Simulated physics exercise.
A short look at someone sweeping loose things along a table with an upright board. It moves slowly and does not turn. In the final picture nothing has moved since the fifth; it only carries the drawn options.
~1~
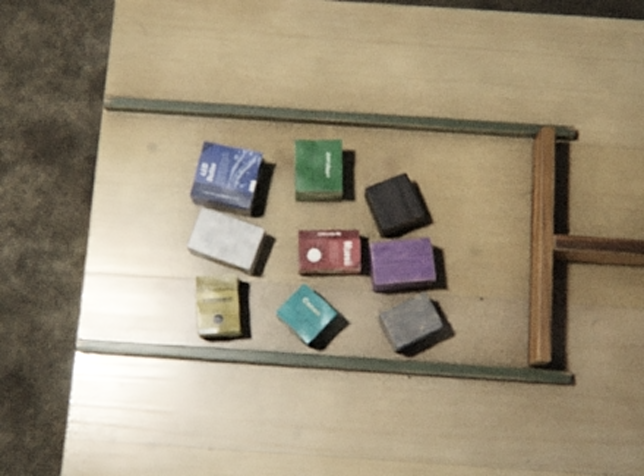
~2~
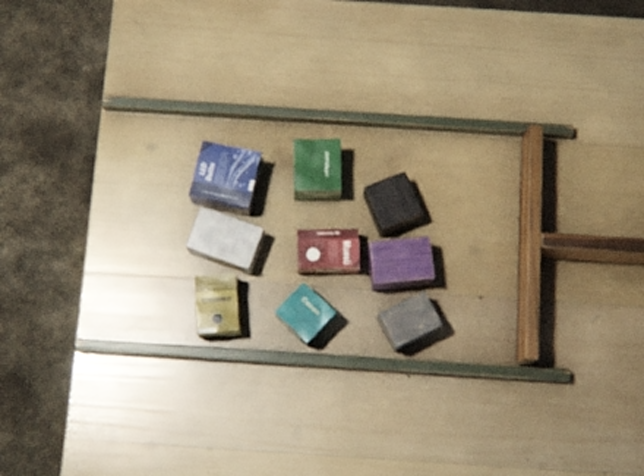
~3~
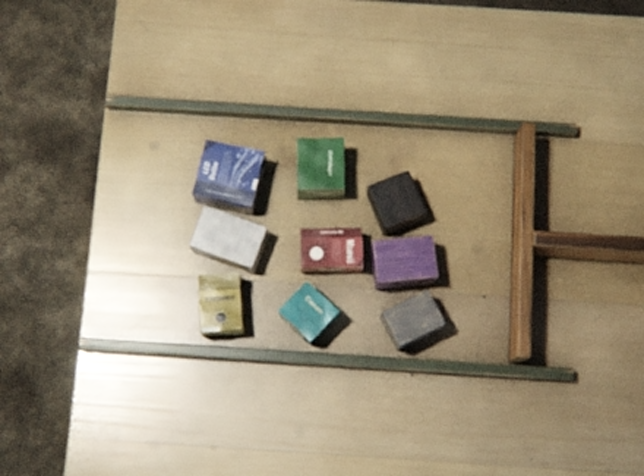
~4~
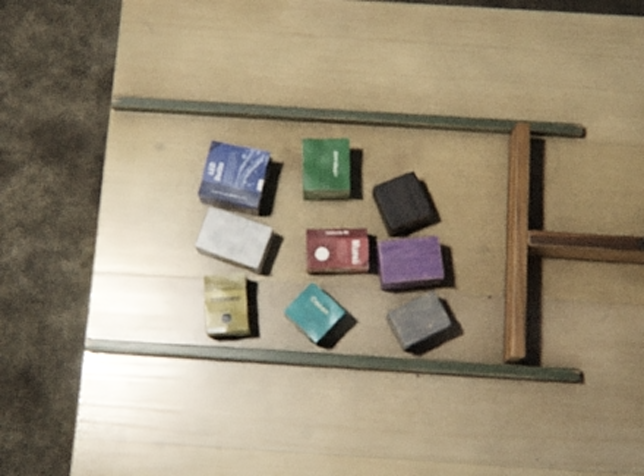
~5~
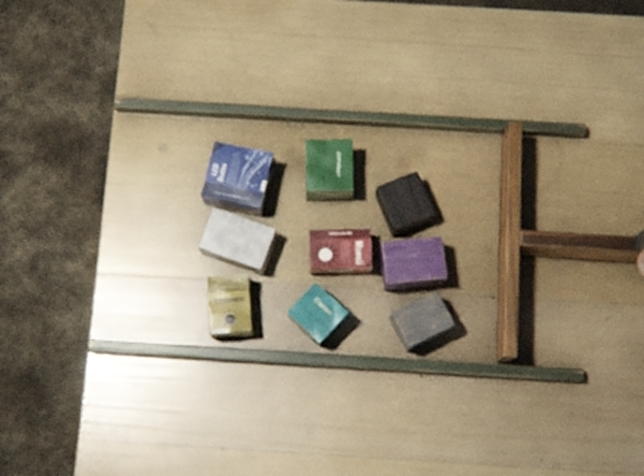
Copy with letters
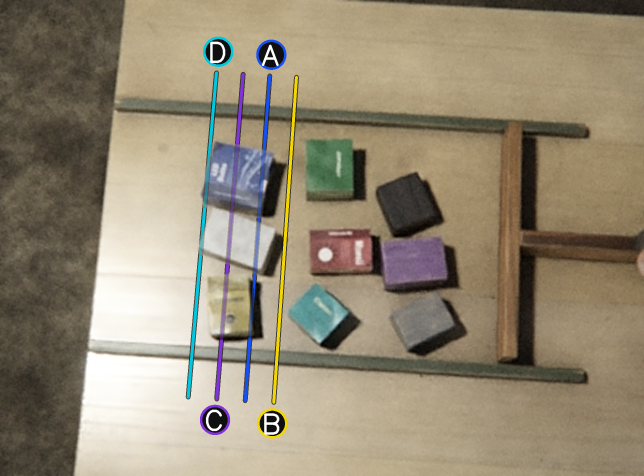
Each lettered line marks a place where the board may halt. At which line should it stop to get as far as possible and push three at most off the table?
The farthest such stop is D.
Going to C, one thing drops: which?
It is the white block.
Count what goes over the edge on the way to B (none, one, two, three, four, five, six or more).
By then, none.
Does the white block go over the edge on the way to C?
By then, yes.
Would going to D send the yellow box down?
Yes.
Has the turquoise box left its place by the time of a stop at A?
Yes.
On the marked copy, A at (258, 233); B at (285, 234); C at (230, 231); D at (203, 229).
Following D. Soon after the start, board (401, 230); white block (231, 242); turquoise box (306, 313).
Later, board (291, 223); white block (126, 242); blue box (161, 182).
In the end, board (204, 218); blue box over the edge; white block over the edge; three fallen.
As for the rest, A is within the limit but short; B is within the limit but short; C is within the limit but short.
